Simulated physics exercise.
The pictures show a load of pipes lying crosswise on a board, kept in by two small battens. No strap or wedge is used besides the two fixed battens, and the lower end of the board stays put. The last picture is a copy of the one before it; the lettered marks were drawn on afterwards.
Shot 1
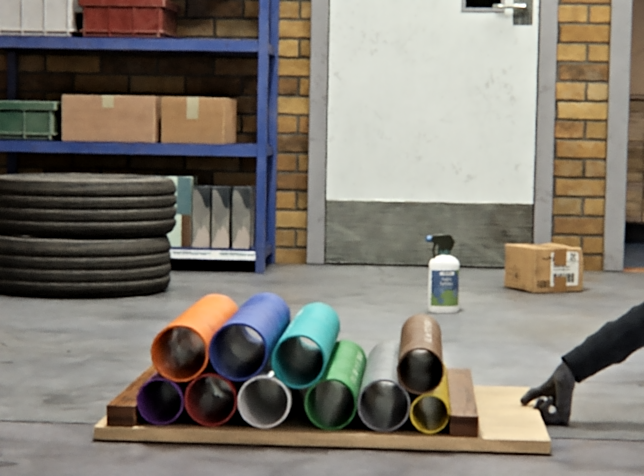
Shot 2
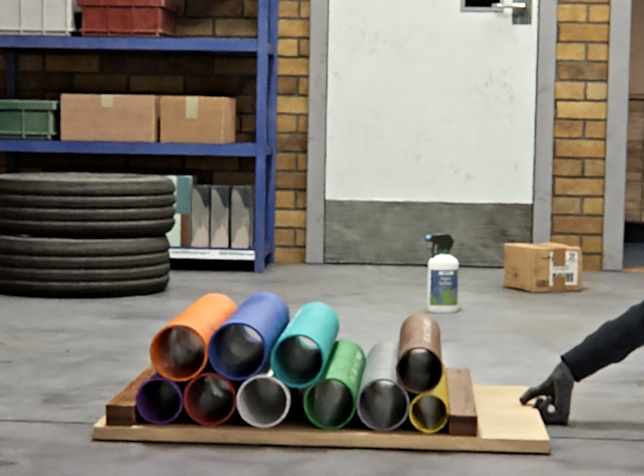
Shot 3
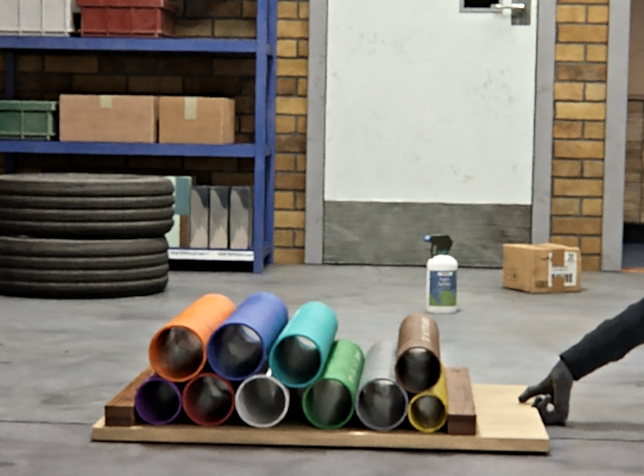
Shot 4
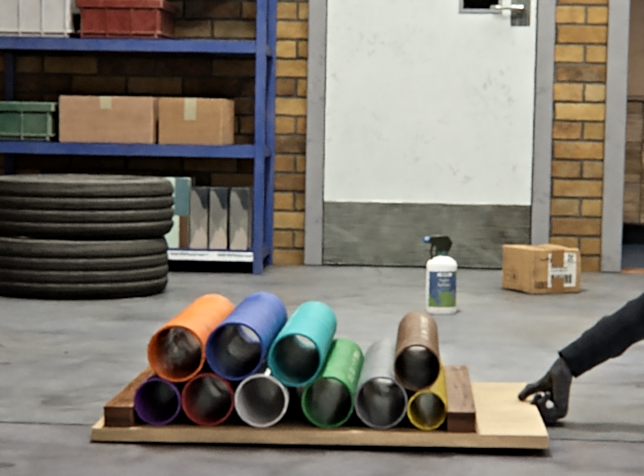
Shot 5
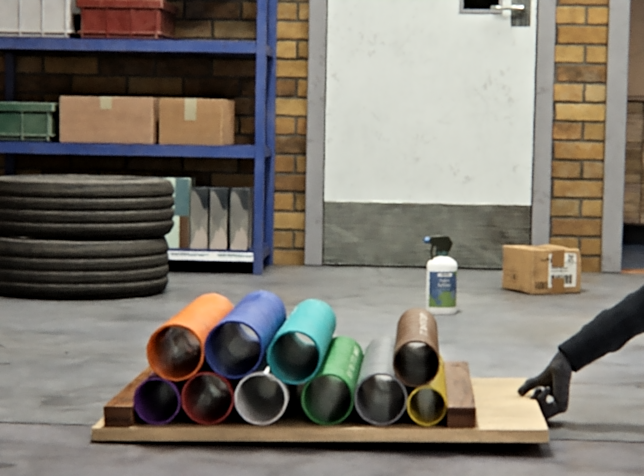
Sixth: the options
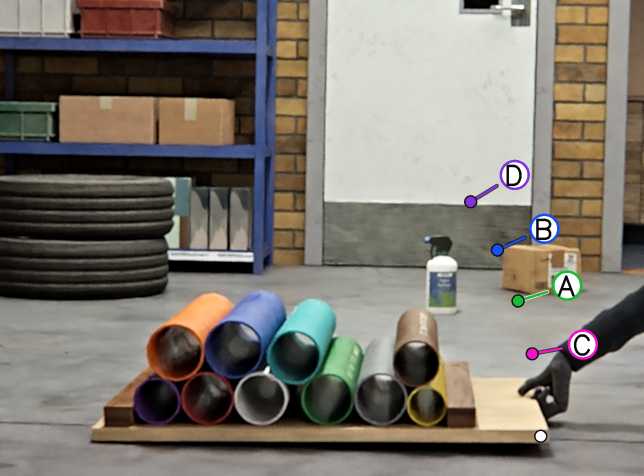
To begin with, a dark-gloved hand grips the right end of a wooden board on a workshop floor, with colourful pipes stacked crosswise between two small battens. The board then shifts very slightly to the left with its load, and the pipes keep the same arrangement throughout.
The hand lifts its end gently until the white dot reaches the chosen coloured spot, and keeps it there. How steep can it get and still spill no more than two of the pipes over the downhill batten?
Lift it to B and no more.
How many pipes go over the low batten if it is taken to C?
It comes to none.
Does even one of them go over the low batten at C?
At C: No.
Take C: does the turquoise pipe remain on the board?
Yes.
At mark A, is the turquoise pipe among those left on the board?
Yes, with A.
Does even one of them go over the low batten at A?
At A: Yes.
On the marked copy, A at (518, 301); B at (498, 250); C at (532, 354); D at (471, 202); the white dot at (540, 436).
With B. Early on, board at 16°.
Further on, board at 26°.
At the end, board at 26°, two over the low batten (blue, orange).
As for the rest, A one over the low batten (orange); C none over the low batten; D three over the low batten (blue, orange, turquoise).
